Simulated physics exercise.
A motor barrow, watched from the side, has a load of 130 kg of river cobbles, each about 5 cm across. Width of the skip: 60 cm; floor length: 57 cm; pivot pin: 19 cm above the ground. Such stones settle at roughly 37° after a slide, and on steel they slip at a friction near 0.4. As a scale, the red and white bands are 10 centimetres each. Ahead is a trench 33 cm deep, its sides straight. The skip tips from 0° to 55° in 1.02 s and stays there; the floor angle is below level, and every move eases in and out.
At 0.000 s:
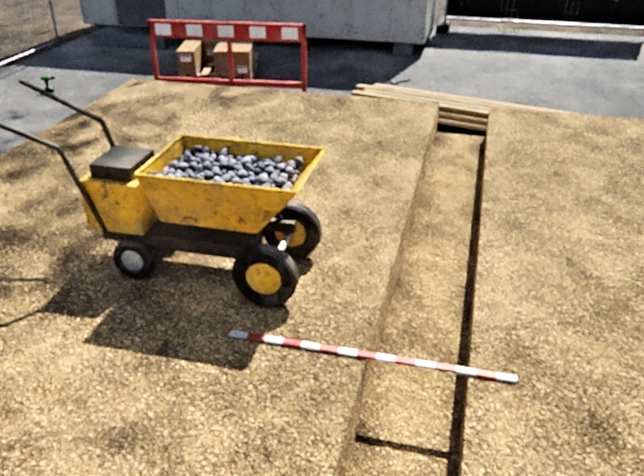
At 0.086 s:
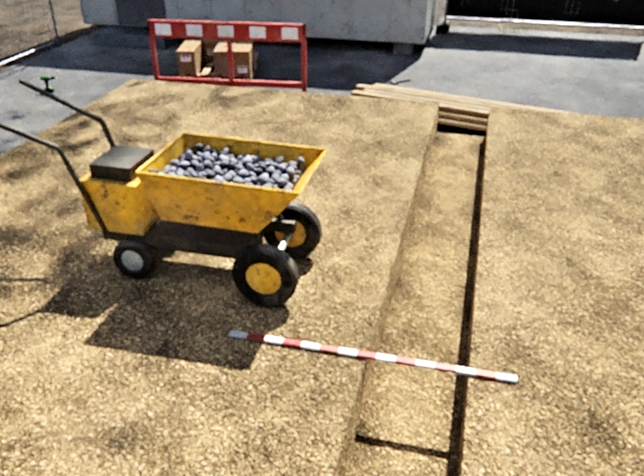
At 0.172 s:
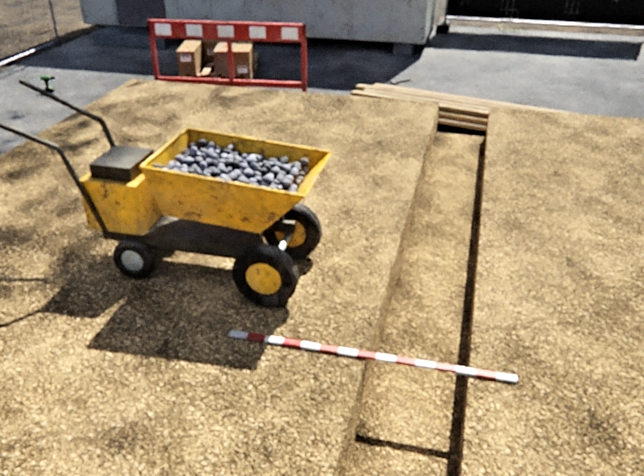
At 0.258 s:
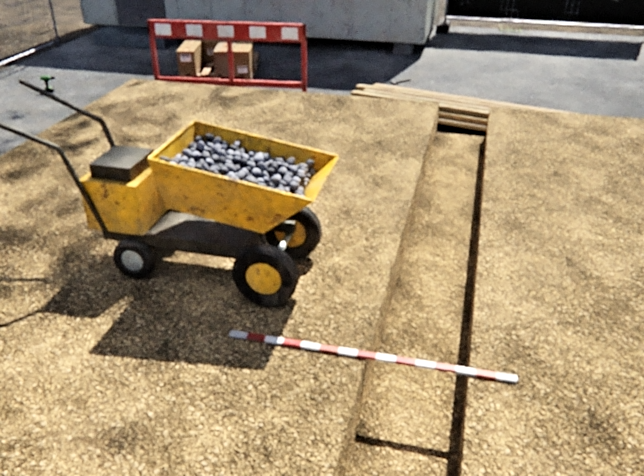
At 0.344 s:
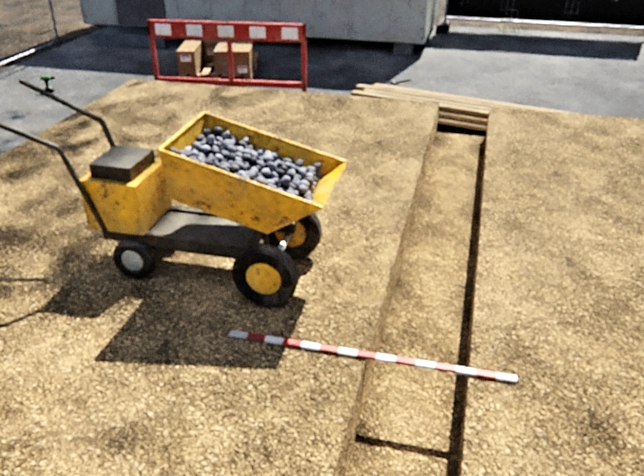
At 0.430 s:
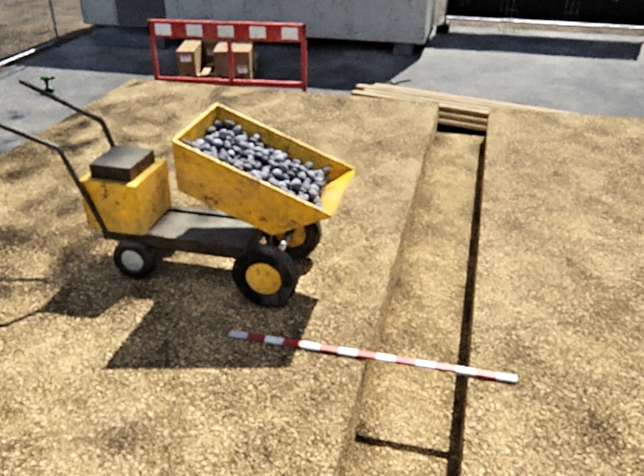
Yellow motor barrow standing still on gravelly ground beside a narrow trench, its skip of grey cobbles tilting steadily down toward the right.
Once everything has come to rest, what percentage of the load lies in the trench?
60 %.
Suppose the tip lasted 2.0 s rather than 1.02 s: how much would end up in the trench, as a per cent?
Estimate: About 60 %.
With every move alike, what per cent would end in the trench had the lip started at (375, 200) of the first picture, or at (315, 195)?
The first gives about 35 percent and the second about 60 percent.
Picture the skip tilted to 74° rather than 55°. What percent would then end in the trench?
I'd guess some 100 in a hundred.
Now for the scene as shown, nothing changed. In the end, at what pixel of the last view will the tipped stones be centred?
In the last view, about (423, 337).
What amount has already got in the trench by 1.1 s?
At that moment: Approx. 5 %.
After 0.8 s the floor is at 46°; 100 % in the skip; the foremost stones are at (351, 227).
After 1.1 s the floor is at 55°; 91 % in the skip, 3 % short of the trench, 6 % in the trench; the foremost stones are at (411, 298).
After 1.5 s the floor is at 55°; 63 % in the skip, 3 % short of the trench, 34 % in the trench; the foremost stones are at (465, 339).
After 3.4 s the floor is at 55°; 39 % in the skip, 1 % short of the trench, 60 % in the trench; the foremost stones are at (466, 329).
